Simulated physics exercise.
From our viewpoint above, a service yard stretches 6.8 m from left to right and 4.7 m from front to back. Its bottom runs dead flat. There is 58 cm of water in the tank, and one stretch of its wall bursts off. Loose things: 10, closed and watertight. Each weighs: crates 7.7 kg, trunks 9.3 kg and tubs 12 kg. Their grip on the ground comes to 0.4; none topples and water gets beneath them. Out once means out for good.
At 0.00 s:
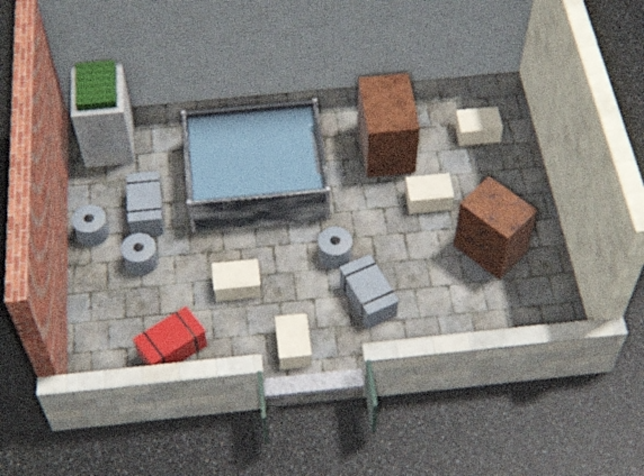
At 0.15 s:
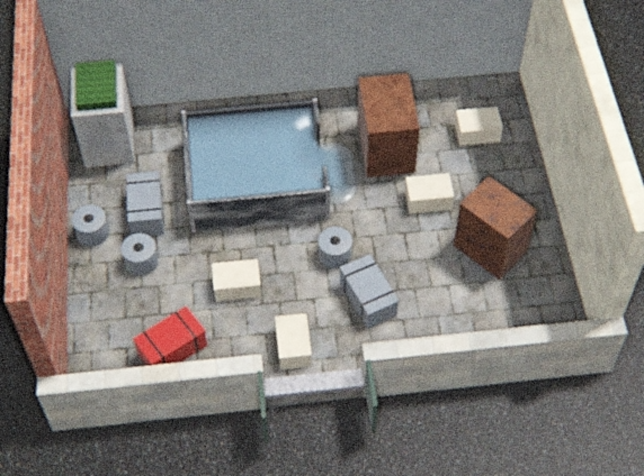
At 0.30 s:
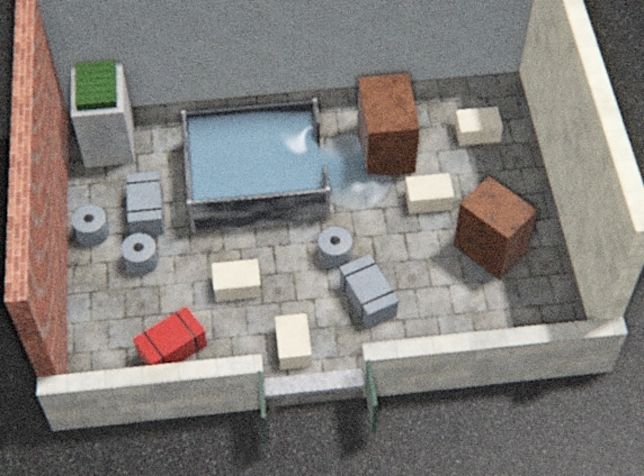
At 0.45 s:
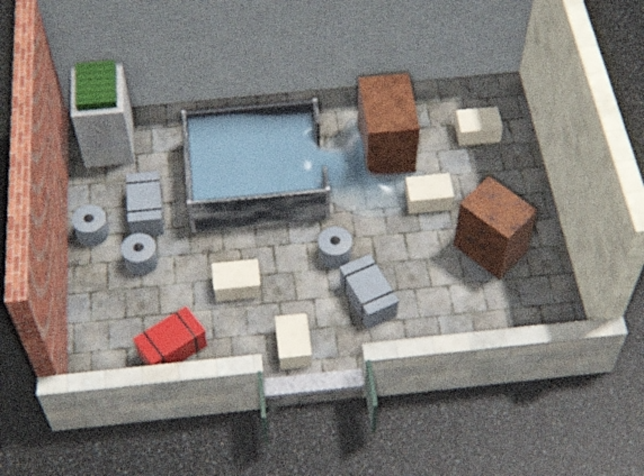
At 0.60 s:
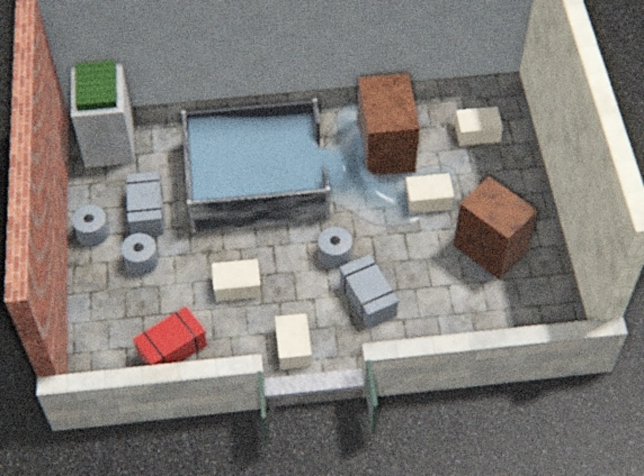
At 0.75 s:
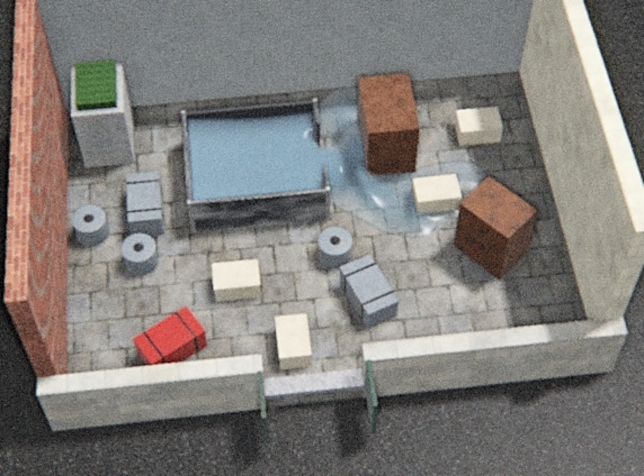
A tank of water in a walled yard burst open on its right side, and water spread across the paving around a brown block, then nudged a cream box slightly to the right.
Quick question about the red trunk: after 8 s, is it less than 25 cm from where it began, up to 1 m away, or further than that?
Chances are it never really leaves its spot.
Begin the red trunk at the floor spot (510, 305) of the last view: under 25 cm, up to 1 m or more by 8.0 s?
It goes a modest distance.
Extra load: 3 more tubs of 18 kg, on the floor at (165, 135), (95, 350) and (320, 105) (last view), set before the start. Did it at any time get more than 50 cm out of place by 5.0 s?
Spot by spot, in turn: Exceeds it, falls short, exceeds it.
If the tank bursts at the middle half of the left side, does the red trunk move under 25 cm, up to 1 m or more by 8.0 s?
Outcome for the red trunk: It is borne far off.
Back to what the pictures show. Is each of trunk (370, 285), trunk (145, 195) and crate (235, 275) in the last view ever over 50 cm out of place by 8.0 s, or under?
Item by item, they came out above the mark, below the mark and below the mark.
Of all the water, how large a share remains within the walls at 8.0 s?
Roughly 98 percent.
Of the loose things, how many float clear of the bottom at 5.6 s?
At that time, 3.
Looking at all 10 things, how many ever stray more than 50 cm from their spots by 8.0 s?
3.
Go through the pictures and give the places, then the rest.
The first picture shows the red trunk at (169, 335) rests on the ground; 2.6 m2 under water; 0 of 10 have shifted.
The second picture shows the red trunk at (169, 335), on the bottom; water covers 3.1 m2; 0 of 10 have shifted.
The third picture shows the red trunk at (169, 335), on the bottom; water covers 3.5 m2; 0 of 10 have shifted.
The fourth picture shows the red trunk at (169, 335), on the bottom; water covers 3.8 m2; 0 of 10 have shifted.
The fifth picture shows the red trunk at (169, 335) rests on the ground; 4.3 m2 under water; 0 of 10 have shifted.
The sixth picture shows the red trunk at (169, 335) rests on the ground; water covers 5.2 m2; 1 of 10 have shifted.
After 1.6 s the red trunk is near (169, 335), 0.0 m from its start, aground; 0 of 10 are out; 0 afloat.
After 3.6 s the red trunk is near (169, 335), 0.0 m from its start, aground; 0 of 10 are out; 1 afloat.
After 5.6 s the red trunk is near (169, 335), 0.0 m from its start, aground; 0 of 10 are out; 3 afloat.
After 8.0 s the red trunk is near (169, 335), 0.0 m from its start, aground; 0 of 10 are out; 5 afloat.
